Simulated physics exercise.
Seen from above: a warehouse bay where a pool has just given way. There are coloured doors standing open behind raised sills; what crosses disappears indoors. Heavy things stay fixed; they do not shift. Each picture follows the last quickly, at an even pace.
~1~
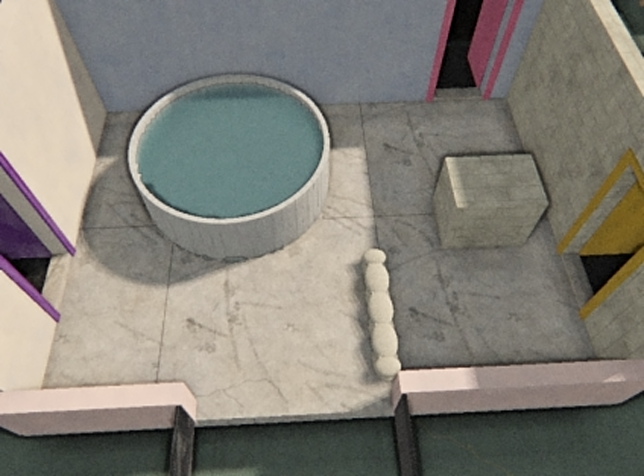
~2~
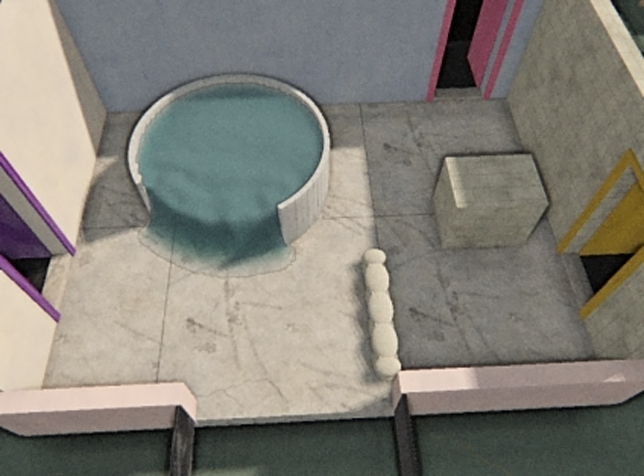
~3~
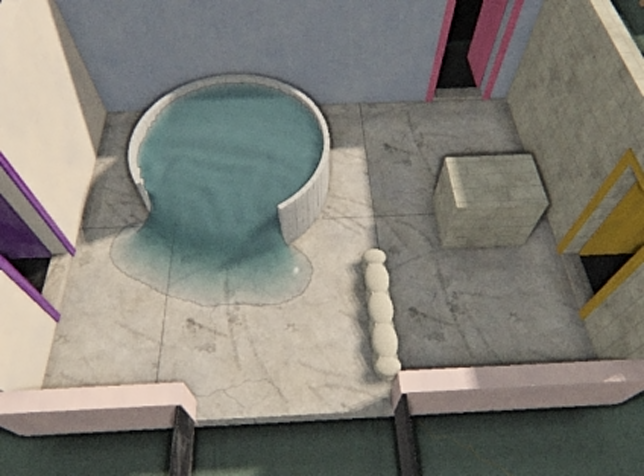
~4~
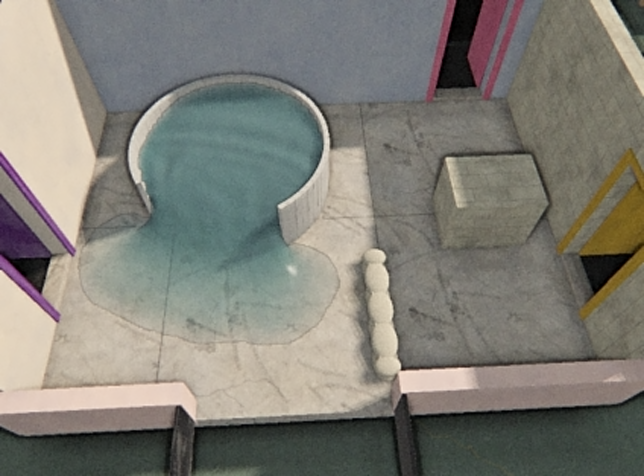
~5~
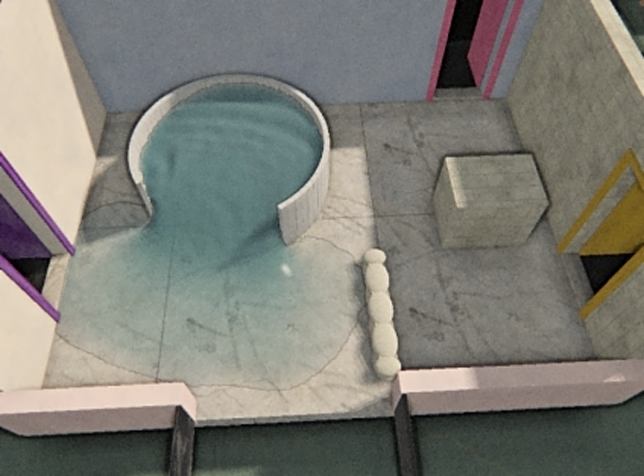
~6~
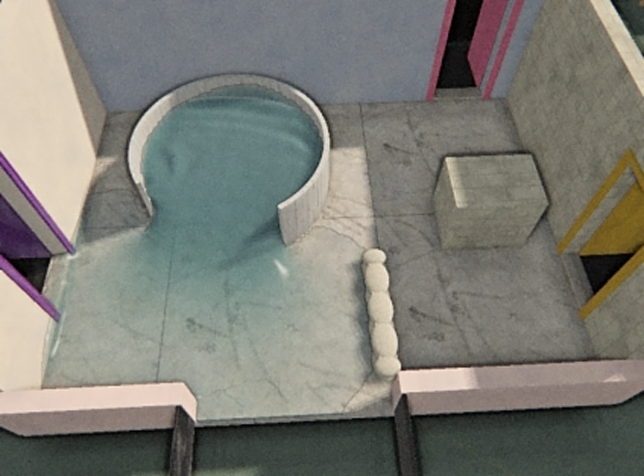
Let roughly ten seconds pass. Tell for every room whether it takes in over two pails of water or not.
As I see it, the pink door will respect the limit, the purple door will break the limit, the yellow door will respect the limit.
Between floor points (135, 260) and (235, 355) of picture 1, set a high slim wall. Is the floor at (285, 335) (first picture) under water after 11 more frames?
Result: Waterlogged.
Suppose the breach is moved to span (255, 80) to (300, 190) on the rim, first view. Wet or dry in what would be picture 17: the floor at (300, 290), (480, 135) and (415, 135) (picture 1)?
The three spots, in order, are spared, inundated and inundated.
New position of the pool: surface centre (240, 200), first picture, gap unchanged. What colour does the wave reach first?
It's the one in purple, as it turns out.
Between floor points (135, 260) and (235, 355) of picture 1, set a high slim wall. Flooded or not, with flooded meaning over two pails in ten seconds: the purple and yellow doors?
Door by door: Purple door tops the limit, yellow door tops the limit.
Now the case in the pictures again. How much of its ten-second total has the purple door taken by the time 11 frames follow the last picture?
Close to 30 %.
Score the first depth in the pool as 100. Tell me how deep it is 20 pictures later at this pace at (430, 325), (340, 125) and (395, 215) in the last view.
I'd say around 0 per cent, then 0 per cent, then 0 per cent.
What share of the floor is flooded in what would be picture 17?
Share estimate: About 35 per cent.
A moment on, water covers 35 % of the floor; the pink door not reached, the purple door over two buckets in, the yellow door not reached.
Next, water covers 35 % of the floor; the pink door not reached, the purple door far over two buckets in, the yellow door not reached.
Then, water covers 45 % of the floor; the pink door not reached, the purple door far over two buckets in, the yellow door not reached.
Later, water covers 65 % of the floor; the pink door wet at the sill, nothing in, the purple door far over two buckets in, the yellow door wet at the sill, nothing in.
In the end, water covers 85 % of the floor; the pink door under two buckets in, the purple door far over two buckets in, the yellow door wet at the sill, nothing in.
